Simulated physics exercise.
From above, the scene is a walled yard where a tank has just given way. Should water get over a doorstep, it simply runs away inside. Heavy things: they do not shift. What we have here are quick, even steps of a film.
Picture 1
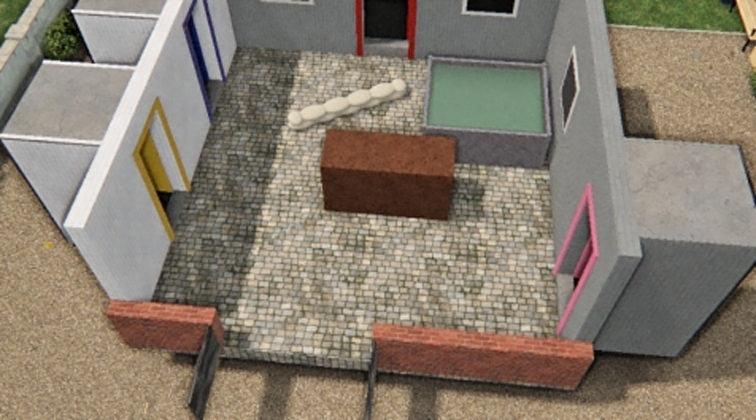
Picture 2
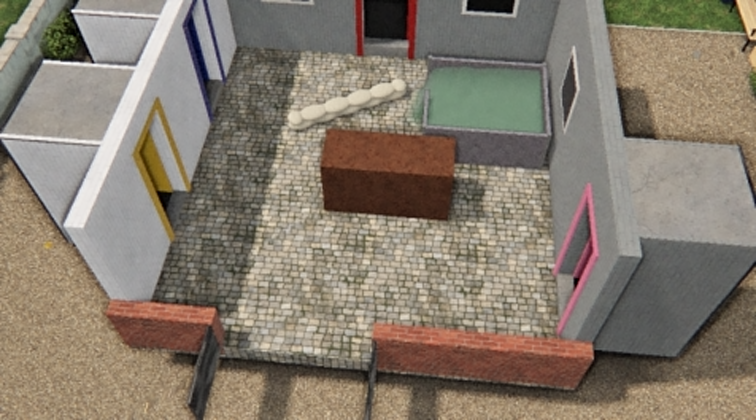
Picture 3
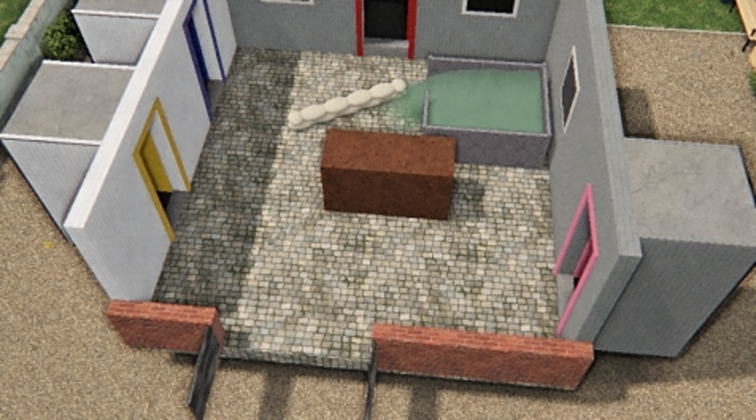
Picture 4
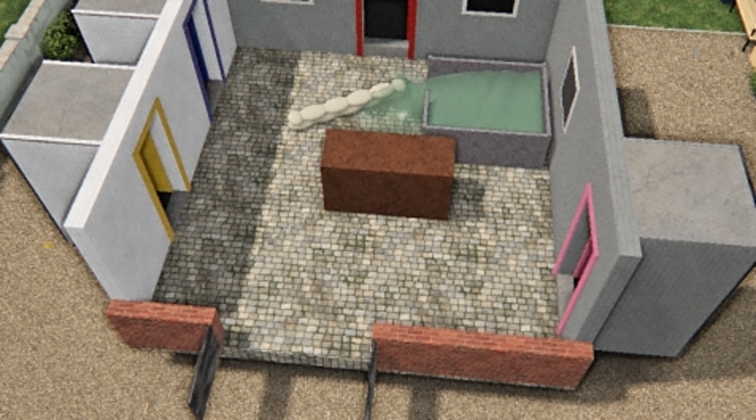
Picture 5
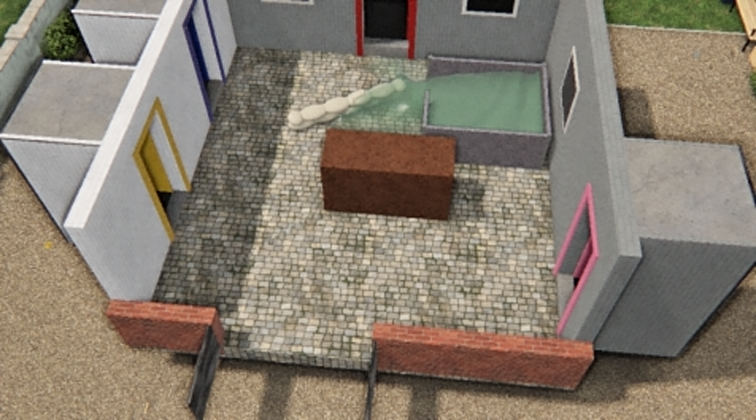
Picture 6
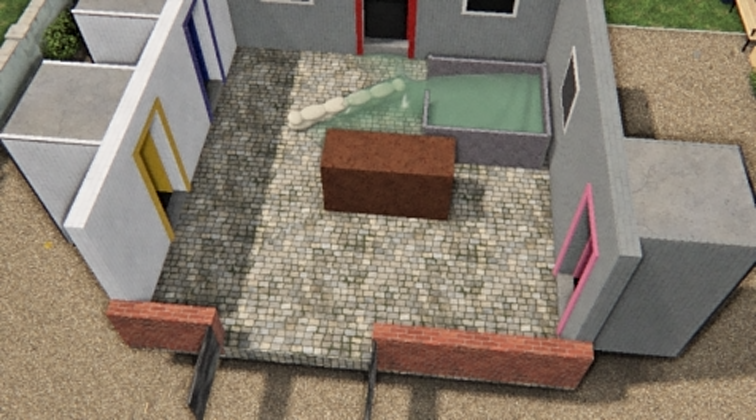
In a walled yard, green water pours left from a tank and spreads along white sandbags.
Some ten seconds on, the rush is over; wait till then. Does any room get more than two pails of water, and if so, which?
Door by door: The pink door does not; the red door does not; the blue door does not; the yellow door does.
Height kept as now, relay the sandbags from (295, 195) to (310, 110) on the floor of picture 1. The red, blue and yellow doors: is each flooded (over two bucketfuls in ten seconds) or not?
As I see it, the red door remains below, the blue door rises above, and the yellow door remains below.
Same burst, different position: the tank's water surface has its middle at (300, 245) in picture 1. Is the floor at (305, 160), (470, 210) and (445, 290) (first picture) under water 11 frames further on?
Parched, parched, parched.
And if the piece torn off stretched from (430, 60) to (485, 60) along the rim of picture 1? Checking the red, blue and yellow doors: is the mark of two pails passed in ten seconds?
The red door falls short, the blue door tops the limit, the yellow door falls short.
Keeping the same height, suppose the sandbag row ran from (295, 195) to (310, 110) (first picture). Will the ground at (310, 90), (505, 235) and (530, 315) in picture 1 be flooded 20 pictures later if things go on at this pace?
Results in turn: Reached, then unreached, then unreached.
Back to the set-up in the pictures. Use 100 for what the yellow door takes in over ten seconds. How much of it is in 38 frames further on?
Approximately 80 in a hundred, I reckon.
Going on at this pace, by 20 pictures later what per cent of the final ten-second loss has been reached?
I make it 20 per cent.
A moment on, water covers 25 % of the floor; the pink door not reached, the red door under two buckets in, the blue door not reached, the yellow door not reached.
Next, water covers 50 % of the floor; the pink door not reached, the red door under two buckets in, the blue door not reached, the yellow door under two buckets in.
Then, water covers 60 % of the floor; the pink door not reached, the red door under two buckets in, the blue door wet at the sill, nothing in, the yellow door far over two buckets in.
Later, water covers 85 % of the floor; the pink door wet at the sill, nothing in, the red door under two buckets in, the blue door wet at the sill, nothing in, the yellow door far over two buckets in.
In the end, water covers 95 % of the floor; the pink door wet at the sill, nothing in, the red door under two buckets in, the blue door wet at the sill, nothing in, the yellow door far over two buckets in.
